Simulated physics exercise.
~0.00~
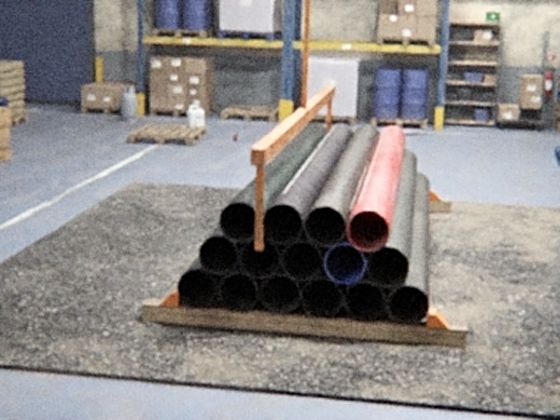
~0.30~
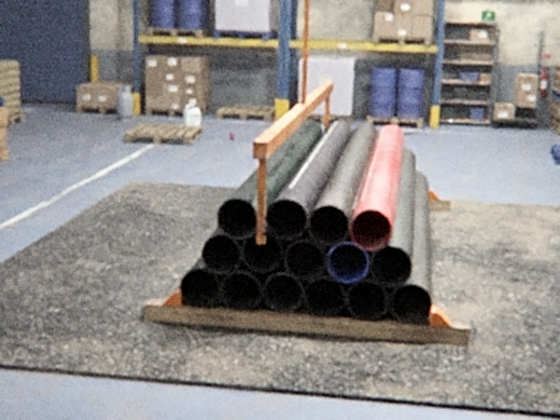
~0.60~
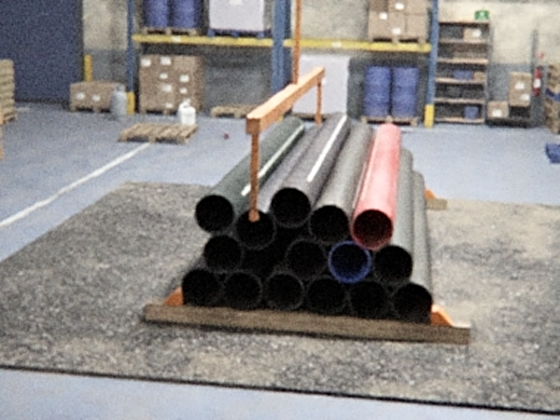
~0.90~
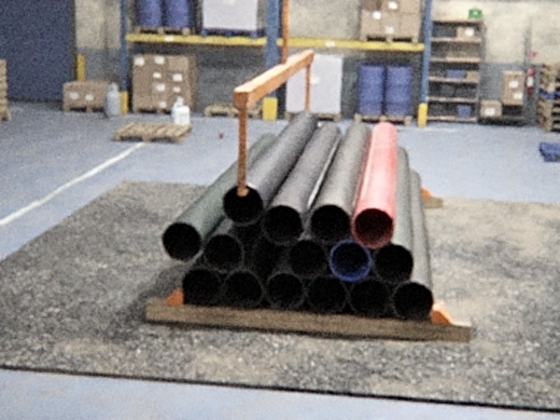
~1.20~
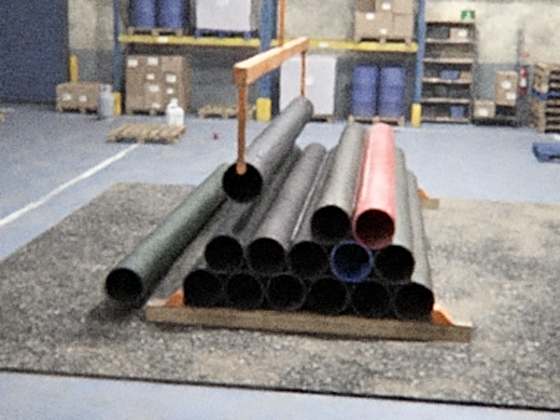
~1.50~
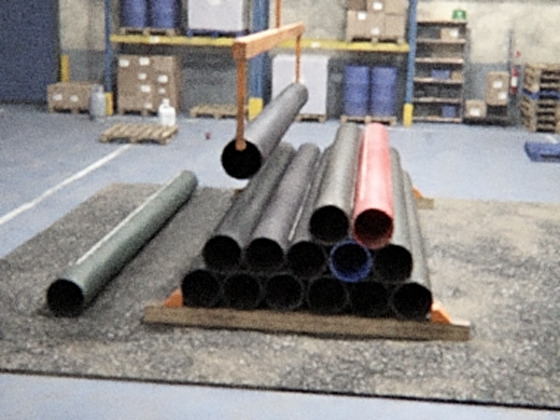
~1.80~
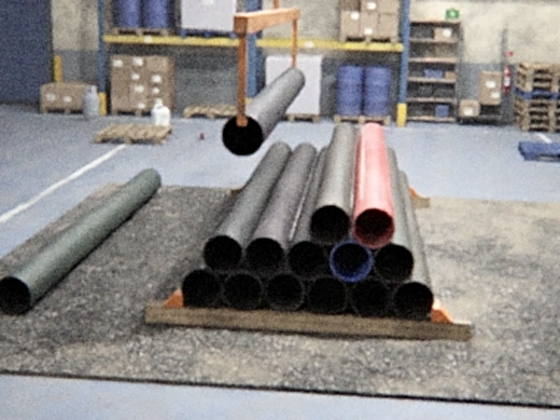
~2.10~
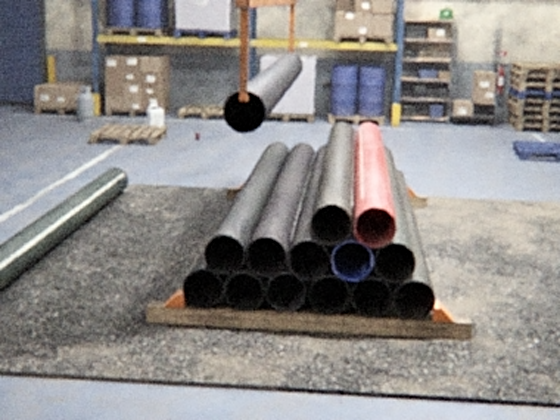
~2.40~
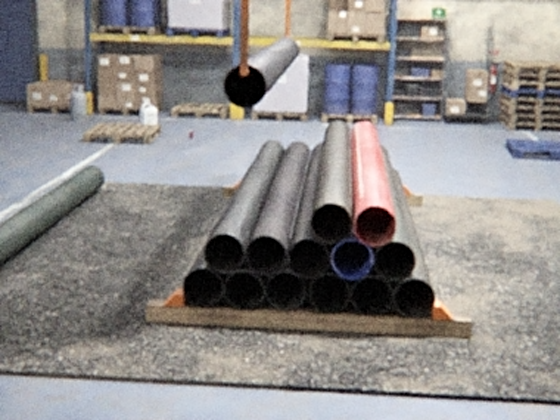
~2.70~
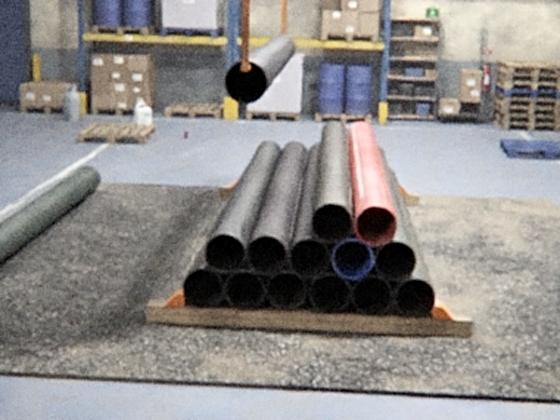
An orange lifting beam hoisted a dark pipe out of the top row of a stack, and the green pipe beside it rolled down the left side and away across the gravel, while the red and blue pipes stayed put.
